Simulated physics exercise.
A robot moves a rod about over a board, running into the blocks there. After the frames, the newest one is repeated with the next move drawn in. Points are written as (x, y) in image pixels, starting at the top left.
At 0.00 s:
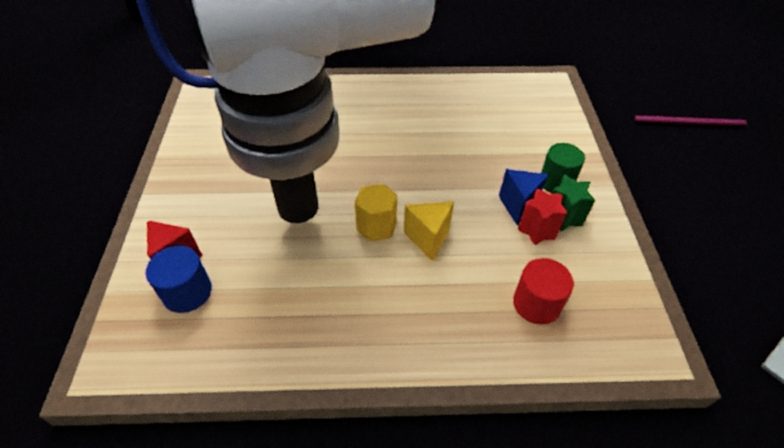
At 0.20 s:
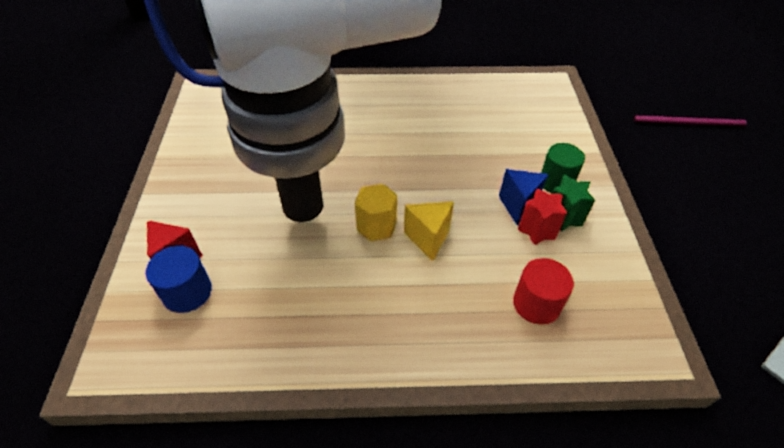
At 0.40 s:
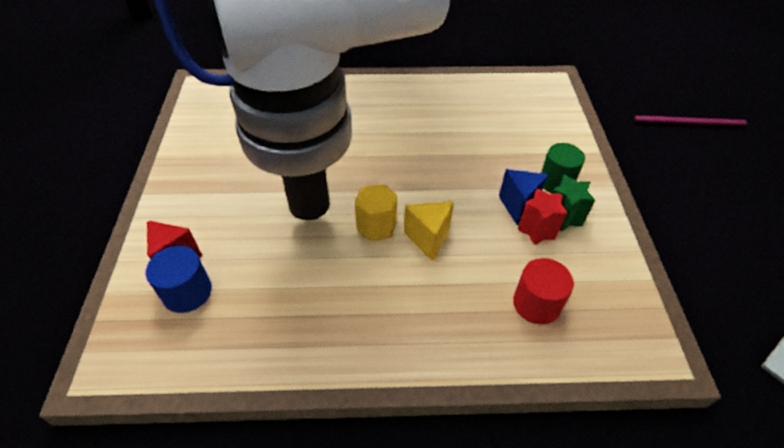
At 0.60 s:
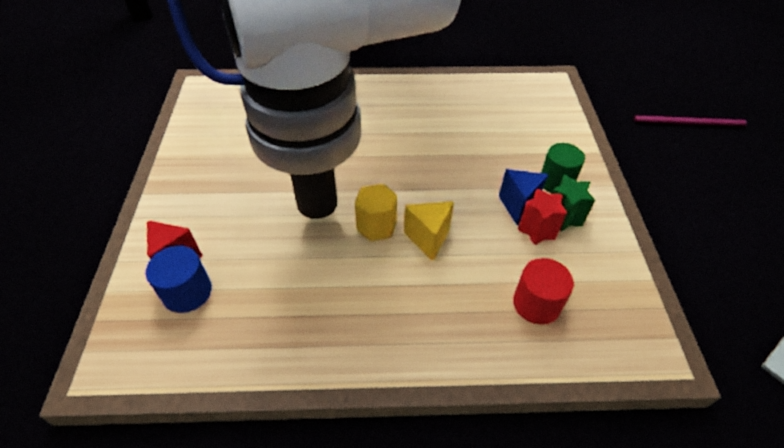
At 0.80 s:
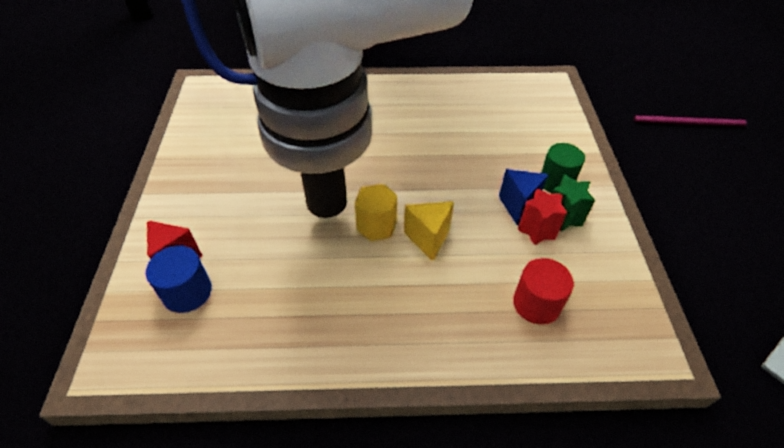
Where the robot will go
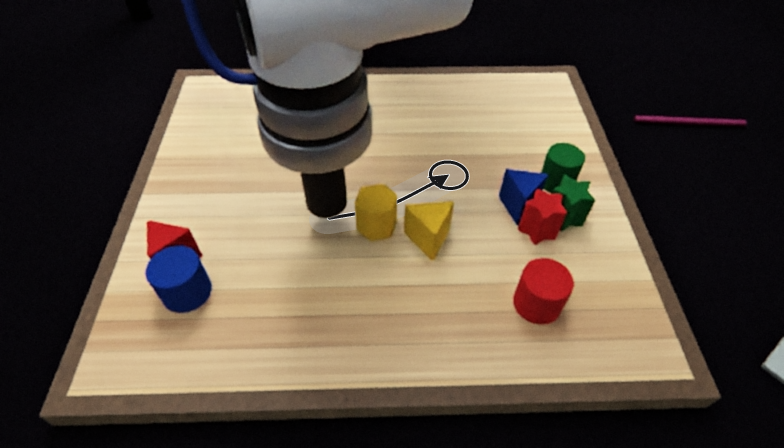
A robot arm moves its dark rod slowly right across the board, touching no blocks.
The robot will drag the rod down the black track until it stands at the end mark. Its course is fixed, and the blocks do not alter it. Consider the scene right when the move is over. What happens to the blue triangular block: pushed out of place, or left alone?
At the end of the path, it will still be in place.
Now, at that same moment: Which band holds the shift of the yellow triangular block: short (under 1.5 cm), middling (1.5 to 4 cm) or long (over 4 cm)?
The middle band: 1.5 to 4 cm.
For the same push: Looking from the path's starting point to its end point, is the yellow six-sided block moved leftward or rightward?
Right-hand side.
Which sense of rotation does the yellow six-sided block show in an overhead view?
Looking down on the board, it turns clockwise.
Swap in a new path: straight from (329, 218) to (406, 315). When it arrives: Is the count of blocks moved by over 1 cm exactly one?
Short answer: Yes.
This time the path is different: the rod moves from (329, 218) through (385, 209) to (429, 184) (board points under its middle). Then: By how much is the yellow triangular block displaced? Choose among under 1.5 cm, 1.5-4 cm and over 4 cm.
Of the three bands, it's 1.5 to 4 cm.
The line goes from (329, 218) via (396, 203), ending at (449, 175).
The first path, step by step. One third of the way, rod at (376, 194); yellow six-sided block at (410, 199), turned 35° clockwise; yellow triangular block at (451, 219).
Two thirds of the way, rod at (416, 177); yellow six-sided block at (427, 198), turned 80° clockwise; yellow triangular block at (455, 222).
At the end, rod at (451, 159); yellow six-sided block at (427, 198), turned 80° clockwise; yellow triangular block at (455, 222); blue triangular block unmoved.
